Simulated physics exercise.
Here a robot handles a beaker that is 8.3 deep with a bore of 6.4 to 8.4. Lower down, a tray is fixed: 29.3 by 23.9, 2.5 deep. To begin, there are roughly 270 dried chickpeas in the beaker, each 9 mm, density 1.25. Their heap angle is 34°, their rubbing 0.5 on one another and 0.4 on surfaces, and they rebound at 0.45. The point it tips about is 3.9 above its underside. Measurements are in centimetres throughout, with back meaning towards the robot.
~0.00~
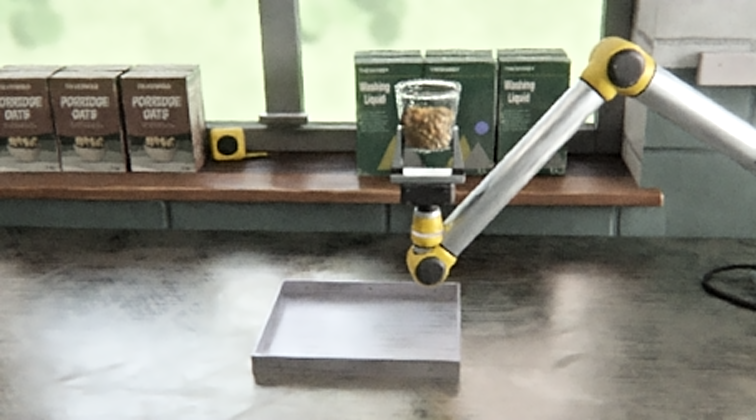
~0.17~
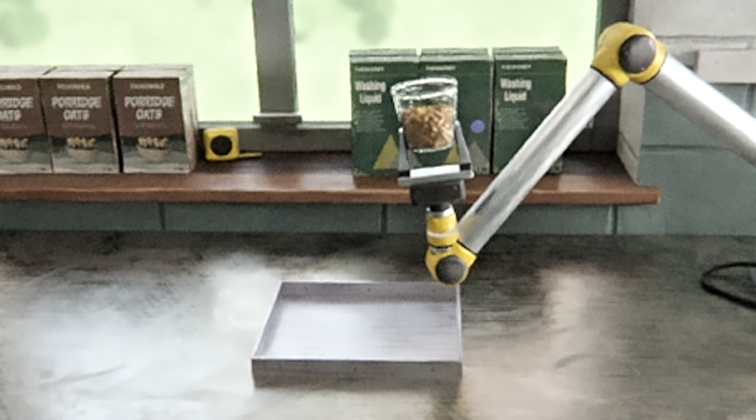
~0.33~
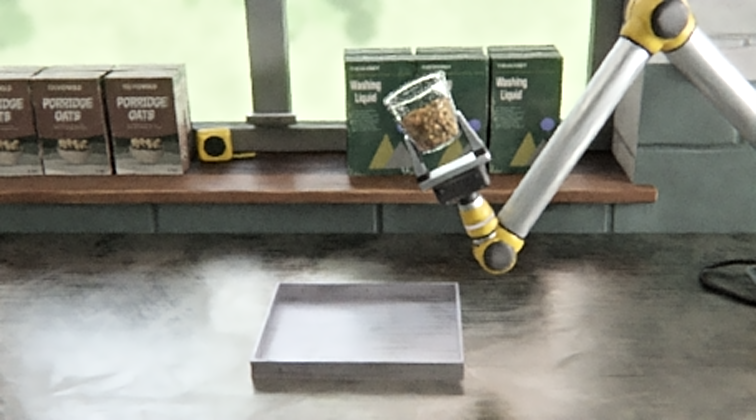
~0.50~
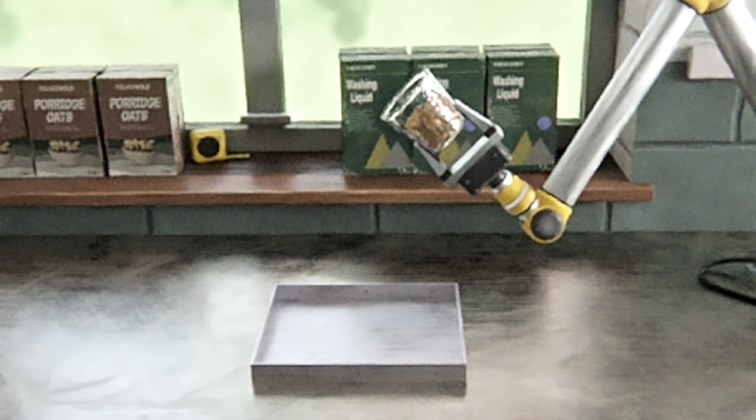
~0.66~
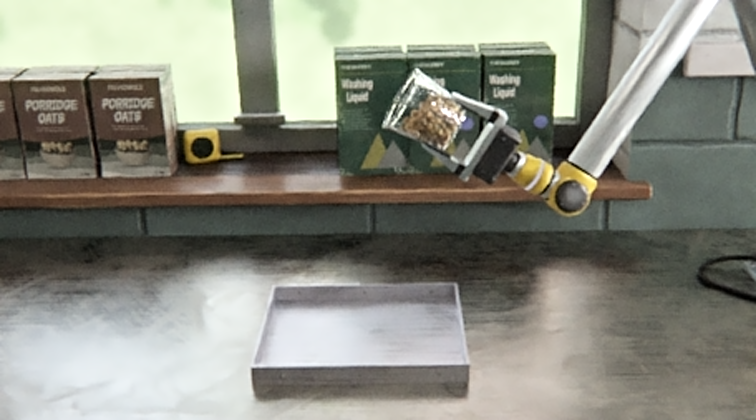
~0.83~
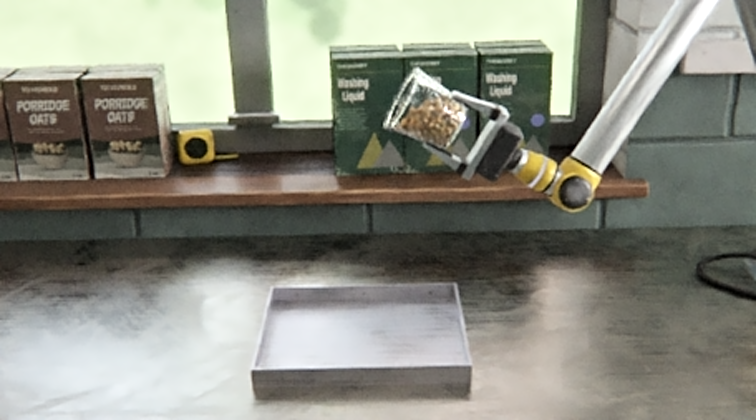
Robotic arm tilting a clear beaker of dried chickpeas steadily over to the left above a shallow tray, then slowing.
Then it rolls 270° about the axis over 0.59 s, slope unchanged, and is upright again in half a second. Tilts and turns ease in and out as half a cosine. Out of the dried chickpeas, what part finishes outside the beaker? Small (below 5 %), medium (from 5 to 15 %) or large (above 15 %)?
Small.
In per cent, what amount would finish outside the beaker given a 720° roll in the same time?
In that case you'd get close to 0 per cent.
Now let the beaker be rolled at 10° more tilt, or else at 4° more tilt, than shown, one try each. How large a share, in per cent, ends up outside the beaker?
Roughly 10 % on the first try and 0 % on the second.
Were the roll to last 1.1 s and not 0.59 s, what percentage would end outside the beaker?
Then: Approx. 0 %.
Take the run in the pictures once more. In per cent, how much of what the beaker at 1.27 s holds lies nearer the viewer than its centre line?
Close to 55 % of them.
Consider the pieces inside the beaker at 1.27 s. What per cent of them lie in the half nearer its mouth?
My estimate is some 30 per cent.
By 1.27 s, tipped 60°, highest piece 38 above the table; 272 in the beaker.
By 1.70 s, tipped 24°, highest piece 37 above the table; 272 in the beaker.
By 2.12 s, upright, highest piece 38 above the table; 272 in the beaker.
By 2.82 s, upright, highest piece 38 above the table; 272 in the beaker.
Final count, 272 in the beaker. That is 0 % outside the beaker.
